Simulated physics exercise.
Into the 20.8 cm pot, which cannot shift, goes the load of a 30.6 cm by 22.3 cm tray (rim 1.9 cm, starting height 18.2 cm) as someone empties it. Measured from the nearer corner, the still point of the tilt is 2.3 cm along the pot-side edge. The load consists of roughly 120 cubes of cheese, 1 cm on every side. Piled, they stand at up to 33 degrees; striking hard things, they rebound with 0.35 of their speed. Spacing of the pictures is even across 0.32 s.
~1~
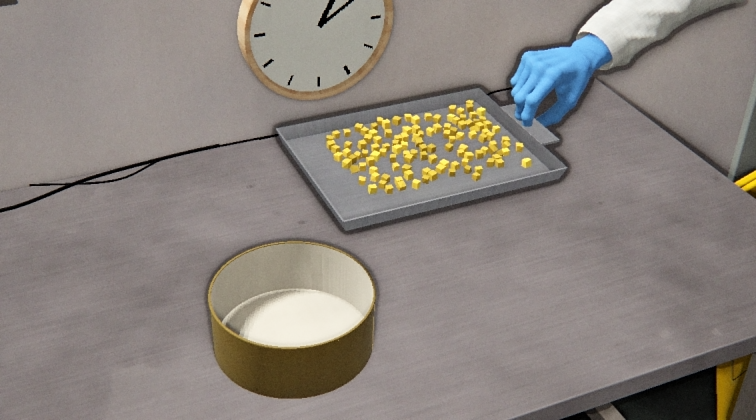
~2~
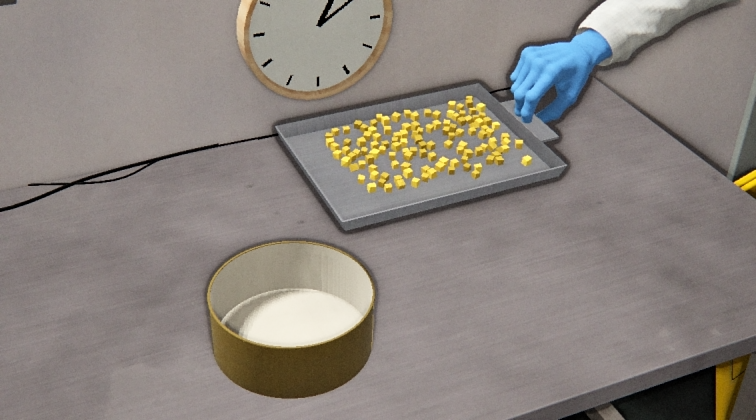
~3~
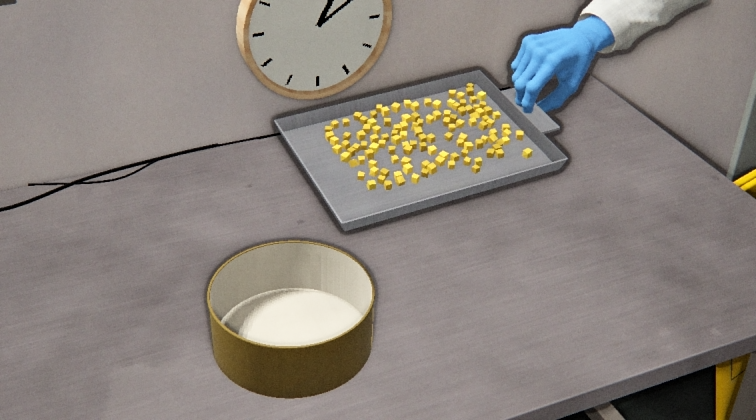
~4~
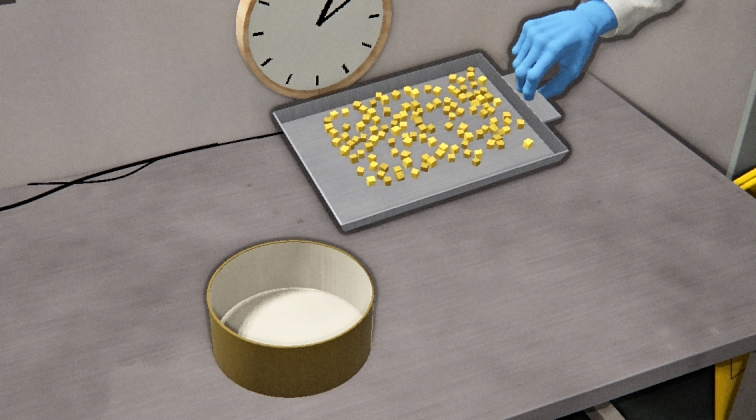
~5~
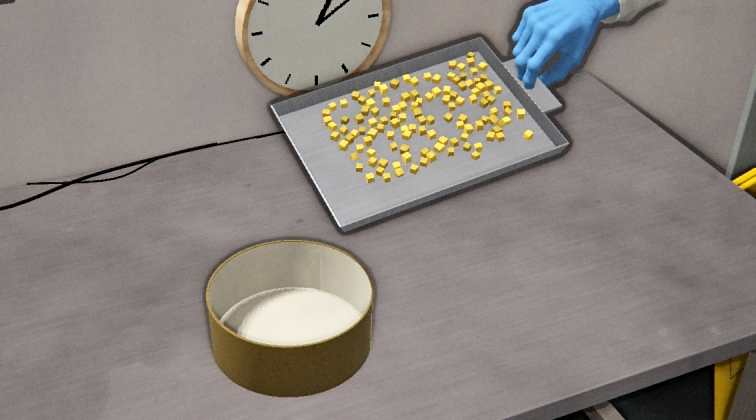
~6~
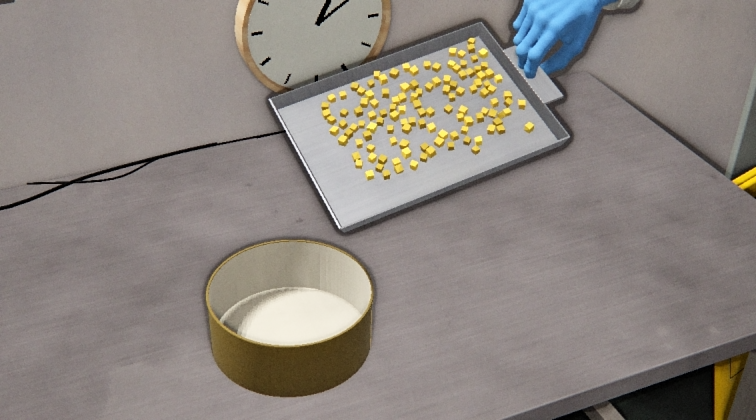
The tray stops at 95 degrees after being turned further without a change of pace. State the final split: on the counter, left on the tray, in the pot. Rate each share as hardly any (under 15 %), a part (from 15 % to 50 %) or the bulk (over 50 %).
Counter: A part; tray: Hardly any; pot: The bulk.
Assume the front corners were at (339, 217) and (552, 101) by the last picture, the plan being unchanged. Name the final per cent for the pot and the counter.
Pot 30, counter 70.
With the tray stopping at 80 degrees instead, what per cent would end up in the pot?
Roughly 60 %.
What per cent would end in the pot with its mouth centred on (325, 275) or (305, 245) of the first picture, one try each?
About 65 percent the first time and about 0 percent the second.
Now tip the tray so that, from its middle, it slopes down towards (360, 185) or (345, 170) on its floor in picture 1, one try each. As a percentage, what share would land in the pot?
That would be close to 85 per cent and then close to 25 per cent.
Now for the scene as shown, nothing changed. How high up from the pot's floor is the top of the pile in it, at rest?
Roughly 2.0 cm up.
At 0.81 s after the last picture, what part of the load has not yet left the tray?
I'd say close to 30 per cent.
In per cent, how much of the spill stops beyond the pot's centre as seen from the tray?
50 per cent.
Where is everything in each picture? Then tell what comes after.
In the first picture, tray tilt 0 degrees, front corners at (346, 217) and (561, 166); middle of the pieces at (423, 149); pot at (292, 291).
In the second picture, tray tilt 1 degrees, front corners at (345, 218) and (560, 164); middle of the pieces at (423, 146).
In the third picture, tray tilt 5 degrees, front corners at (345, 219) and (561, 157), lowest corner left front; middle of the pieces at (423, 139).
In the fourth picture, tray tilt 10 degrees, front corners at (344, 220) and (562, 149), lowest corner left front; middle of the pieces at (423, 129).
In the fifth picture, tray tilt 14 degrees, front corners at (343, 221) and (562, 142), lowest corner left front; middle of the pieces at (422, 121).
In the sixth picture, tray tilt 19 degrees, front corners at (343, 223) and (563, 135), lowest corner left front; middle of the pieces at (422, 113); pot at (290, 290).
Then, 0.48 s after the last picture, tilt 55 degrees; the tray holds 100 %, the pot 0 %.
Then, 0.81 s after the last picture, tilt 79 degrees; the tray holds 30 %, the pot 35 %.
Then, 1.23 s after the last picture, tilt 95 degrees; the tray holds 0 %, the pot 65 %.
In the end, counter 30 %, tray 0 %, pot 70 %.
